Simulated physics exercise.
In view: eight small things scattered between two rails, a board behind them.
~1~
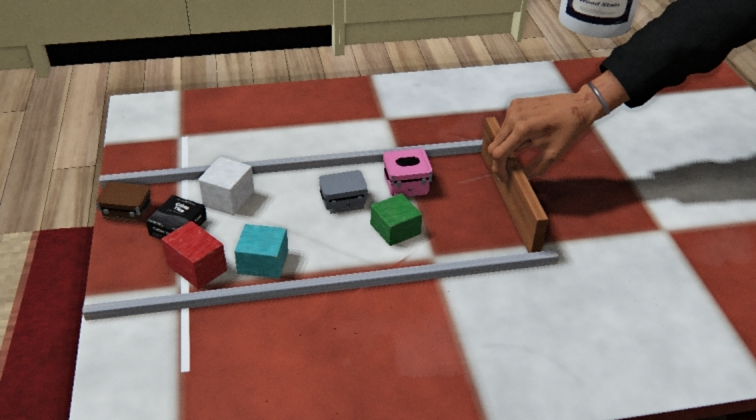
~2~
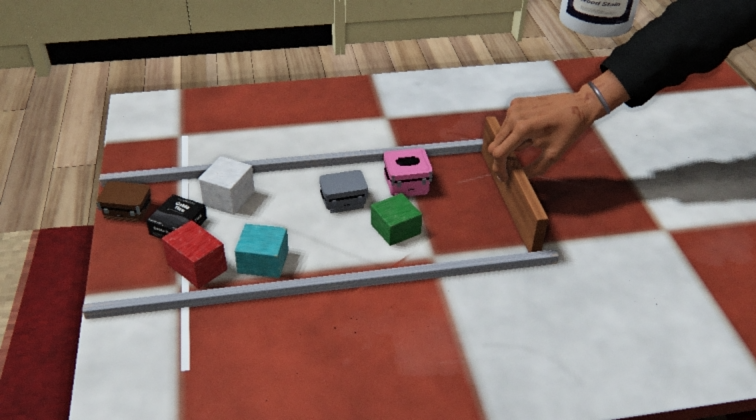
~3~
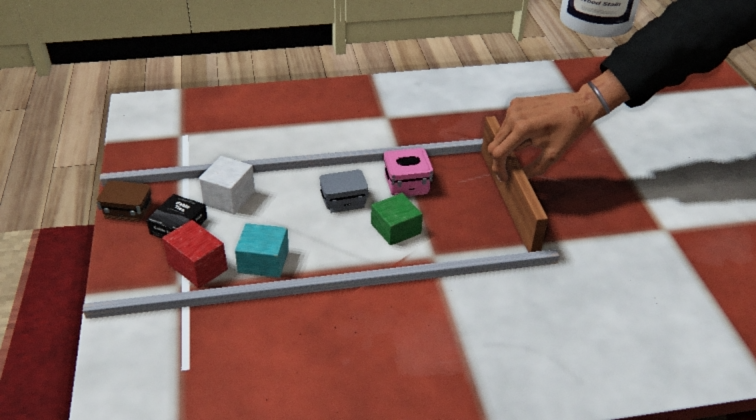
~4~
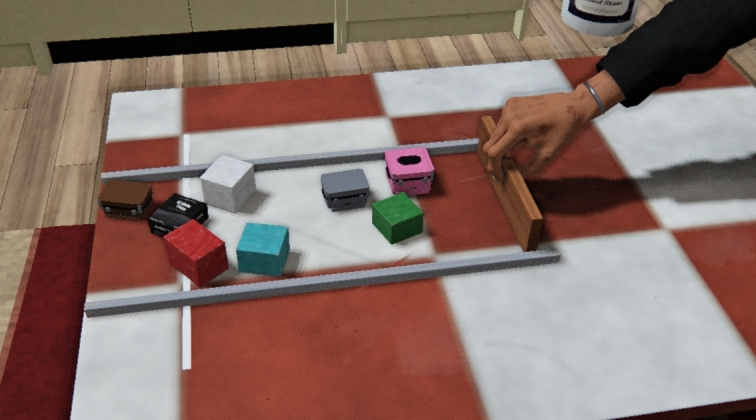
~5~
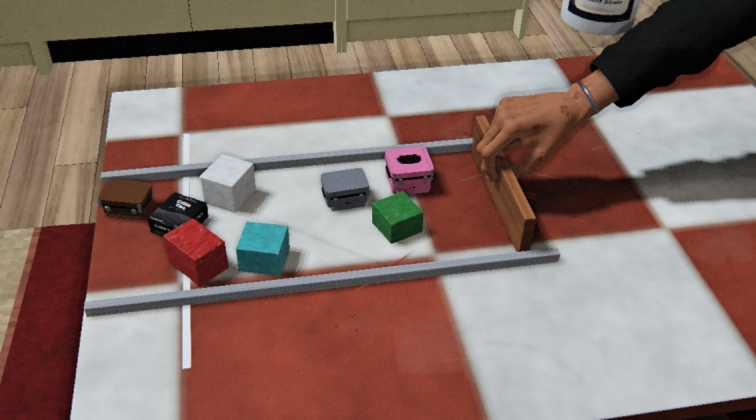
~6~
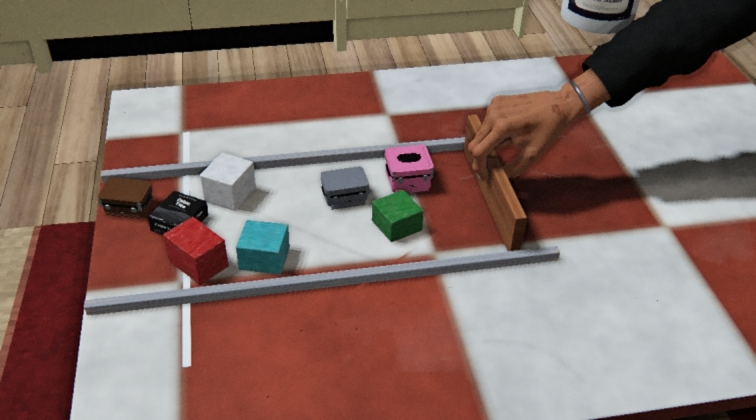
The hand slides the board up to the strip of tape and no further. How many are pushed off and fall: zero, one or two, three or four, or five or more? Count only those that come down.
As it turns out, the number that fall off is one or two.
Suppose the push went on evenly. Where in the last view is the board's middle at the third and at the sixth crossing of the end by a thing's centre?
Near (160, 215) and (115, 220).
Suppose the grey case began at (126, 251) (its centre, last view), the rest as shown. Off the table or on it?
Then it goes over.
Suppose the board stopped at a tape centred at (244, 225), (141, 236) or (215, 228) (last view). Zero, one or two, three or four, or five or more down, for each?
One after another: Zero; five or more; zero.
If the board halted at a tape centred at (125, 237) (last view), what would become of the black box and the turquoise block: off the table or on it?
The black box is lost, the turquoise block remains up.
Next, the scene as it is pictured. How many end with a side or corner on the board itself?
That makes 3.
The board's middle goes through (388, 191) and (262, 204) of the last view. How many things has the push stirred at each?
By then 3, and 7.
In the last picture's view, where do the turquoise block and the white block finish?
The turquoise block stops around (162, 264); the white block around (120, 181).
Soon after, none off yet; brown case at rest near (127, 199); black box at rest near (179, 216); red block at rest near (196, 250).
After that, none off yet; brown case at rest near (127, 199); black box displaced a little near (162, 221); red block at rest near (196, 250).
In the end, the number that fall off is one or two; gone, black box and brown case.
